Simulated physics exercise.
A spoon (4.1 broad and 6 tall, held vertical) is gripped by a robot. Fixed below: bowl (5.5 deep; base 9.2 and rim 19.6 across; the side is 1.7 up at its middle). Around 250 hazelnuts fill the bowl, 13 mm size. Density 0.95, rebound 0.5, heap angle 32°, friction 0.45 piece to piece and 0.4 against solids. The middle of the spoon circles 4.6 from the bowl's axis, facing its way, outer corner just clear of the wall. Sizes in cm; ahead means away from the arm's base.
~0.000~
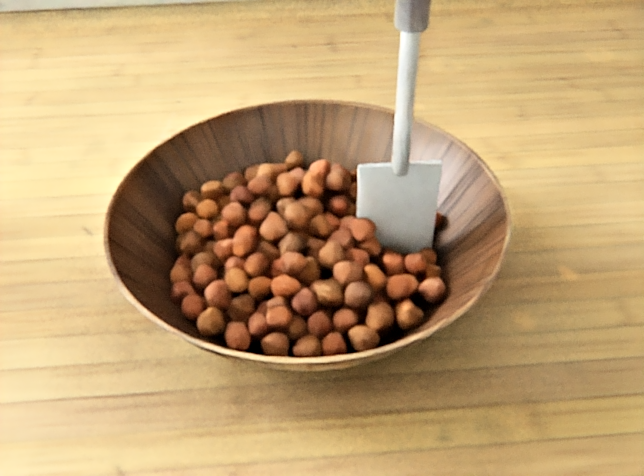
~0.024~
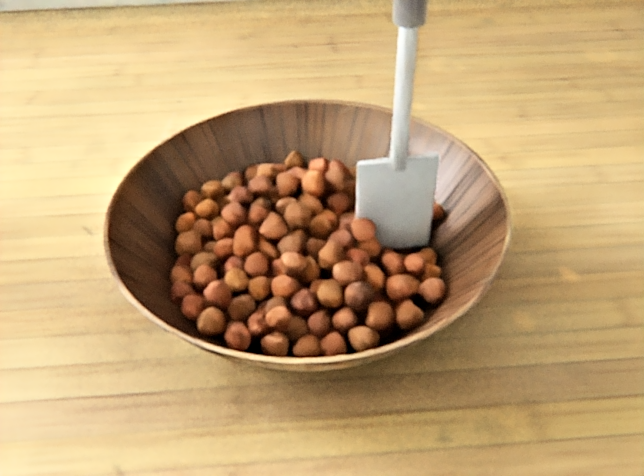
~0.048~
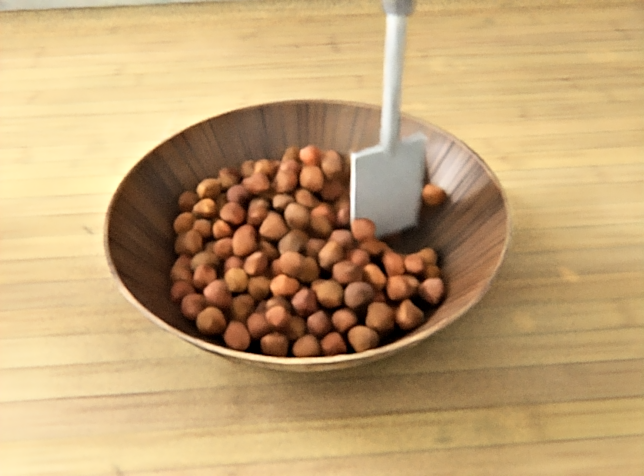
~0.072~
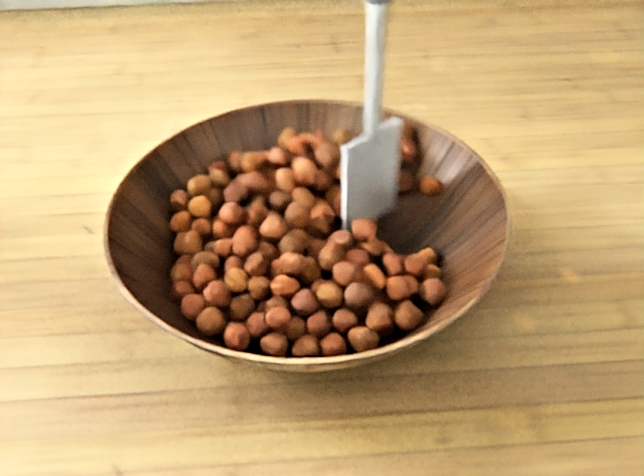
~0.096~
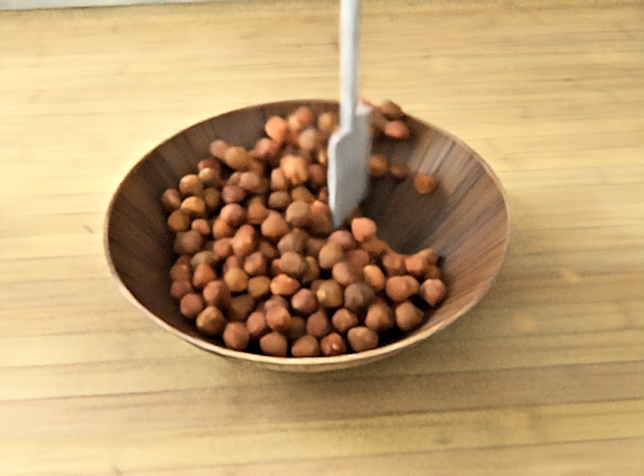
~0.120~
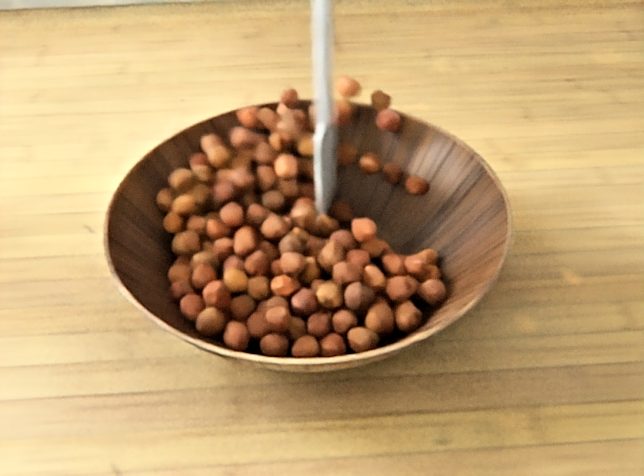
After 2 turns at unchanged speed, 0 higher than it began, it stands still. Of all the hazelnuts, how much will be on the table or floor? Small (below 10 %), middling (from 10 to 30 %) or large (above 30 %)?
Share on the table or floor: Large (above 30 %).
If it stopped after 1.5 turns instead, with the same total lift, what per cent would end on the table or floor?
In that case some 35 per cent.
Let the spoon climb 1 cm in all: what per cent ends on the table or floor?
Some 35 per cent.
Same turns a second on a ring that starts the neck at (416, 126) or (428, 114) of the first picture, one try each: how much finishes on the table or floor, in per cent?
Some 50 and 40 per cent.
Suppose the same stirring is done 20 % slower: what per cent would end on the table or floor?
It would be near 35 per cent.
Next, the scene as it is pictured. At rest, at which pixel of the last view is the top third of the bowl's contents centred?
At about (355, 192).
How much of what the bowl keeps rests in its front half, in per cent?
About 40 per cent.
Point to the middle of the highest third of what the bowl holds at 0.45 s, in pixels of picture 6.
Around (439, 237).
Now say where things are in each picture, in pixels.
The first picture shows the spoon neck at (403, 138), 0° round; upper third of the load around (287, 242), from x 180 to 430, top at y 160; 253 in the bowl.
The second picture shows the spoon neck at (401, 133), 6° round; upper third of the load around (293, 230), from x 180 to 430, top at y 160.
The third picture shows the spoon neck at (391, 120), 21° round; upper third of the load around (293, 218), from x 180 to 435, top at y 155.
The fourth picture shows the spoon neck at (373, 107), 39° round; upper third of the load around (291, 201), from x 180 to 430, top at y 130.
The fifth picture shows the spoon neck at (350, 98), 57° round; upper third of the load around (293, 185), from x 170 to 430, top at y 110.
The sixth picture shows the spoon neck at (324, 94), 76° round; upper third of the load around (277, 179), from x 170 to 430, top at y 85; 253 in the bowl.
After 0.45 s, 327° round, highest piece 8 above the table; 196 in the bowl, 41 on the table or floor, 16 in flight or on the tool.
After 0.79 s, 219° round, highest piece 8 above the table; 166 in the bowl, 82 on the table or floor, 5 in flight or on the tool.
After 1.15 s, 0° round, highest piece 6 above the table; 155 in the bowl, 98 on the table or floor.
After 1.85 s, 0° round, highest piece 6 above the table; 155 in the bowl, 98 on the table or floor.
In the end, 155 in the bowl, 98 on the table or floor. That is 39 % on the table or floor.
